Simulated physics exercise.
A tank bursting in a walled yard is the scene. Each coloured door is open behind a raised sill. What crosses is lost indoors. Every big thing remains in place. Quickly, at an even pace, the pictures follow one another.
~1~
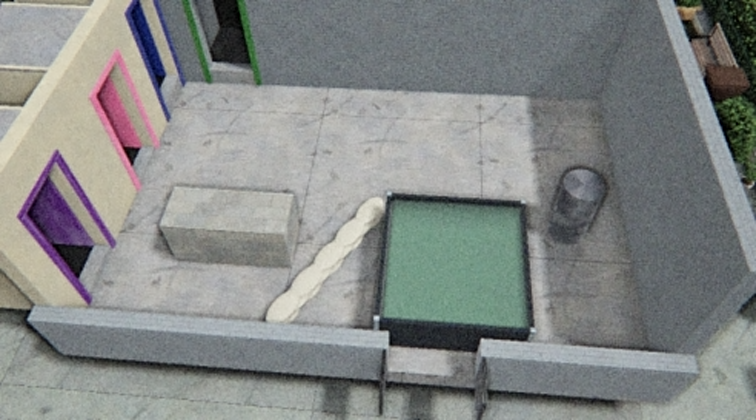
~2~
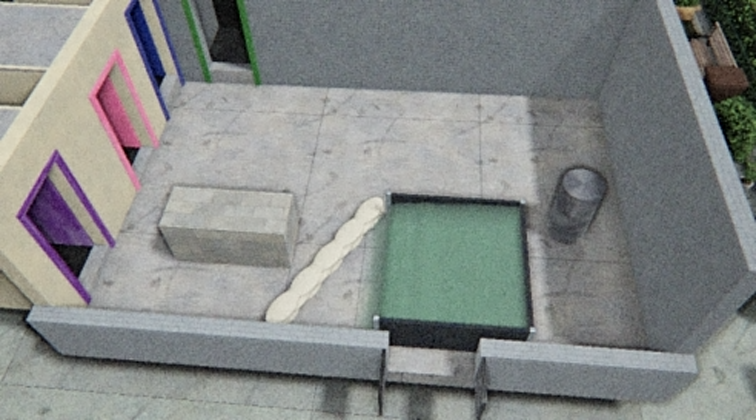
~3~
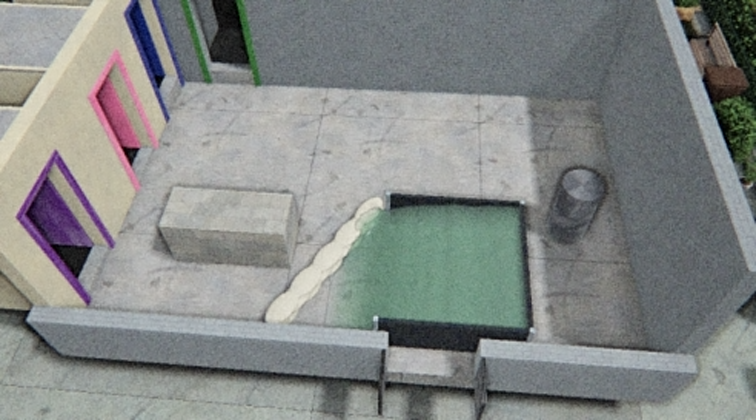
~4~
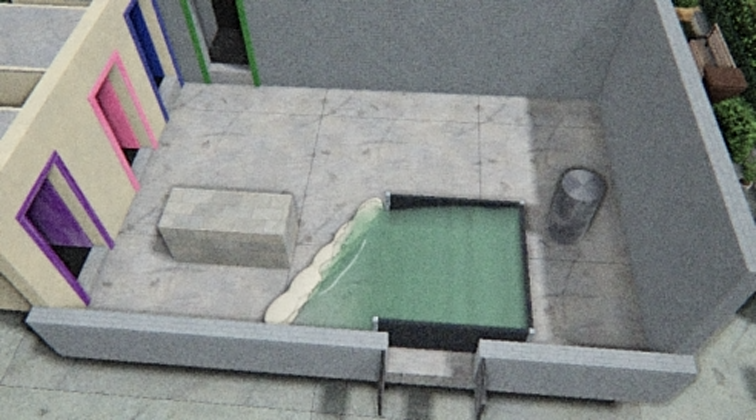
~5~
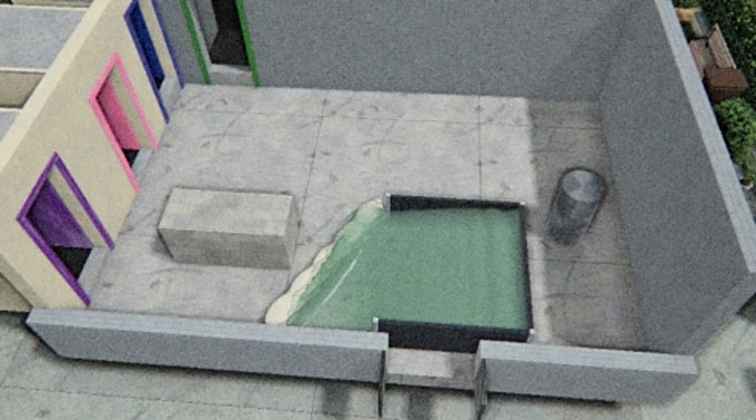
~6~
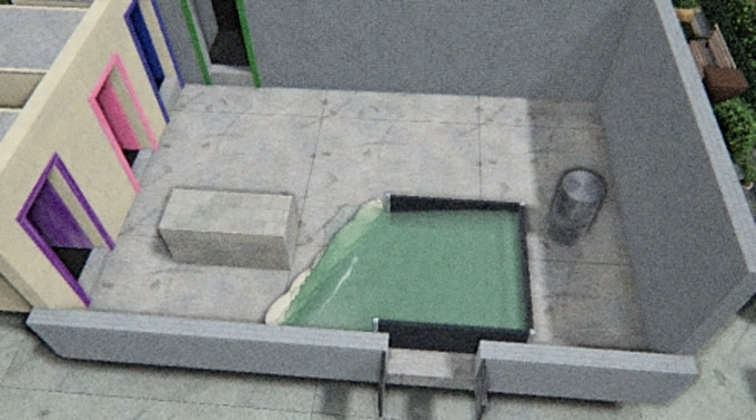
In this clip, a square tank of green water in a walled yard opens on its left side, and the water pours out across the floor, spreading up to and over a pale, lumpy diagonal barrier beside a grey block.
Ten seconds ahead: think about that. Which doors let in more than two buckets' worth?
Blue door - no; purple door - yes; pink door - no; green door - no.
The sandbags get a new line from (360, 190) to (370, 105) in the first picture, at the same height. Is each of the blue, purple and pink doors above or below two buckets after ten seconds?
The blue door remains within bounds, the purple door tops the threshold, and the pink door tops the threshold.
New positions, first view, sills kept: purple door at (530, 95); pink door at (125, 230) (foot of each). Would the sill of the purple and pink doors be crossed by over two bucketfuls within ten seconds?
Result: Purple ends up below; pink ends up above.
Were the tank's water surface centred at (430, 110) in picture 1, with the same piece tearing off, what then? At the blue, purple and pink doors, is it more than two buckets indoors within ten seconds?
Well, the blue door tops the threshold, the purple door tops the threshold, and the pink door tops the threshold.
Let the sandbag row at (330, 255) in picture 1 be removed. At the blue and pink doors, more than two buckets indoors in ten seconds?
Log - blue door falls short of the line, pink door tops the line.
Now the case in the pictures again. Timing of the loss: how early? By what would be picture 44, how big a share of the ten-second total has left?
Roughly 80 per cent.
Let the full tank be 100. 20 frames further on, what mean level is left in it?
I'd put it close to 42 in a hundred.
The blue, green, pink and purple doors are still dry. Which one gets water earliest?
That's the door marked purple.
A moment on, water covers 20 % of the floor; the blue door not reached, the purple door not reached, the pink door not reached, the green door not reached.
Next, water covers 35 % of the floor; the blue door not reached, the purple door under two buckets in, the pink door not reached, the green door not reached.
Then, water covers 45 % of the floor; the blue door not reached, the purple door far over two buckets in, the pink door wet at the sill, nothing in, the green door not reached.
Later, water covers 50 % of the floor; the blue door wet at the sill, nothing in, the purple door far over two buckets in, the pink door wet at the sill, nothing in, the green door wet at the sill, nothing in.
In the end, water covers 80 % of the floor; the blue door wet at the sill, nothing in, the purple door far over two buckets in, the pink door wet at the sill, nothing in, the green door wet at the sill, nothing in.
